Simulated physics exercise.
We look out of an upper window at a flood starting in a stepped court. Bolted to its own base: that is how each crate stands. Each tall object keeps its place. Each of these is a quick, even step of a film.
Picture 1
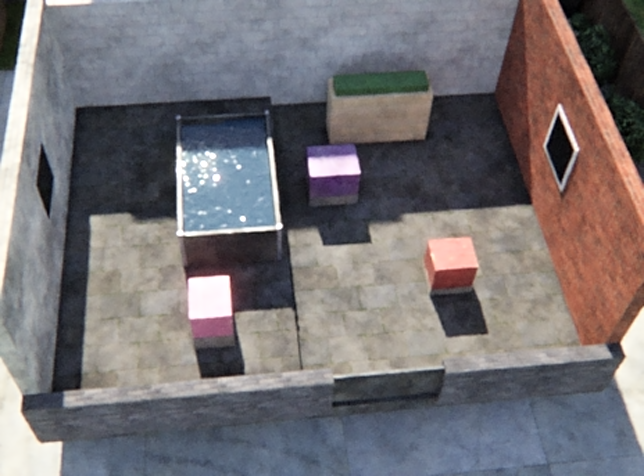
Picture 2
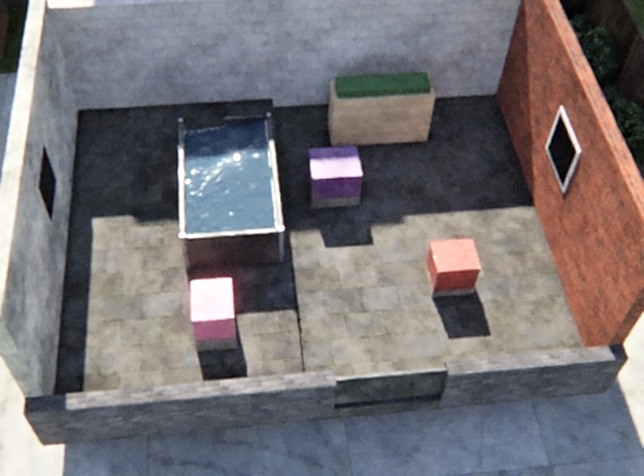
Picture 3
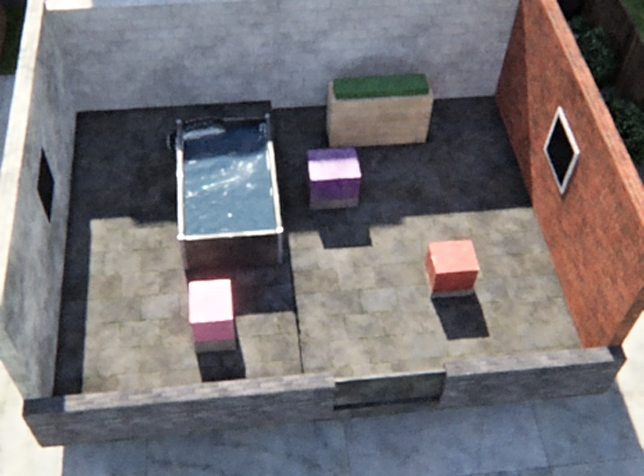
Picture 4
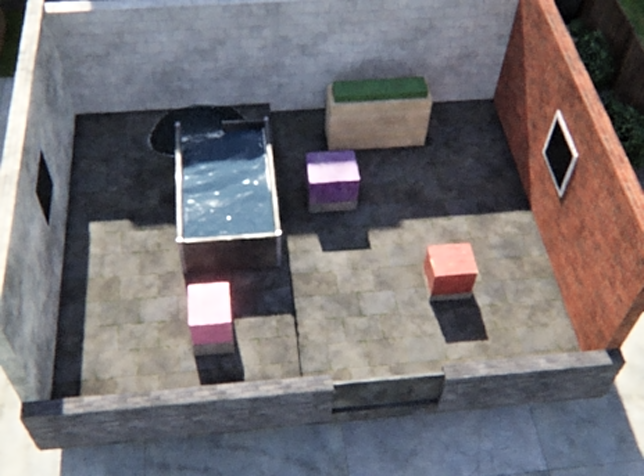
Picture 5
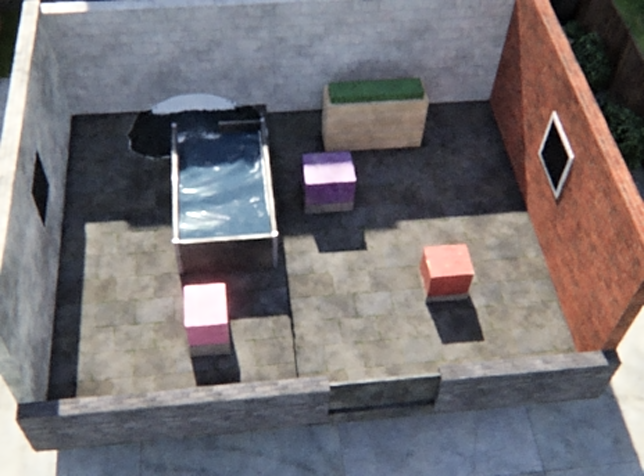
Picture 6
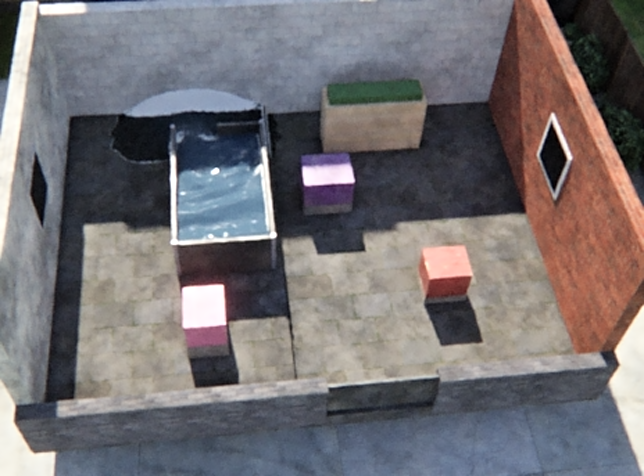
Water glints inside a raised tank in a walled court, then begins to show as a small dark patch at the tank's far left corner. The patch spreads across the paving behind the tank, mostly leftward, picking up a pale reflection, while the pink, purple and red crates stay put.
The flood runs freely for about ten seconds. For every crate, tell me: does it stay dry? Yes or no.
Here is how it goes: The red crate, yes, it stays dry; the purple crate, yes, it stays dry; the pink crate, yes, it stays dry.
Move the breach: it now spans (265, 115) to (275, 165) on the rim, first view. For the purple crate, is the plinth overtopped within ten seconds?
The purple crate gets flooded.
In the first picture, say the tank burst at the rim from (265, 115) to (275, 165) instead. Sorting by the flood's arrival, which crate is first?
That would be the crate marked purple.
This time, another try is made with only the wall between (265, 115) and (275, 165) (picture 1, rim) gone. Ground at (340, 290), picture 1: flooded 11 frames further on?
Honestly, it looks soaked to me.
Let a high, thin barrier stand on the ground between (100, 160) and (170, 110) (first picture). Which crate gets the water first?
The purple crate is first.
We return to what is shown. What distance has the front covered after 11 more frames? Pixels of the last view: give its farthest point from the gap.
I'd say near (441, 109).
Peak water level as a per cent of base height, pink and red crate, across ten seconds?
40 and 60 %, roughly.
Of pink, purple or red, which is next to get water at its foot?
The answer is the purple-painted one.
A moment on, water covers 10 % of the floor; the red crate not reached, the purple crate not reached, the pink crate not reached.
Next, water covers 20 % of the floor; the red crate not reached, the purple crate water round its plinth, the pink crate not reached.
Then, water covers 45 % of the floor; the red crate not reached, the purple crate water round its plinth, the pink crate not reached.
Later, water covers 75 % of the floor; the red crate water round its plinth, the purple crate water round its plinth, the pink crate water round its plinth.
In the end, water covers 95 % of the floor; the red crate stayed above the water, the purple crate stayed above the water, the pink crate stayed above the water.
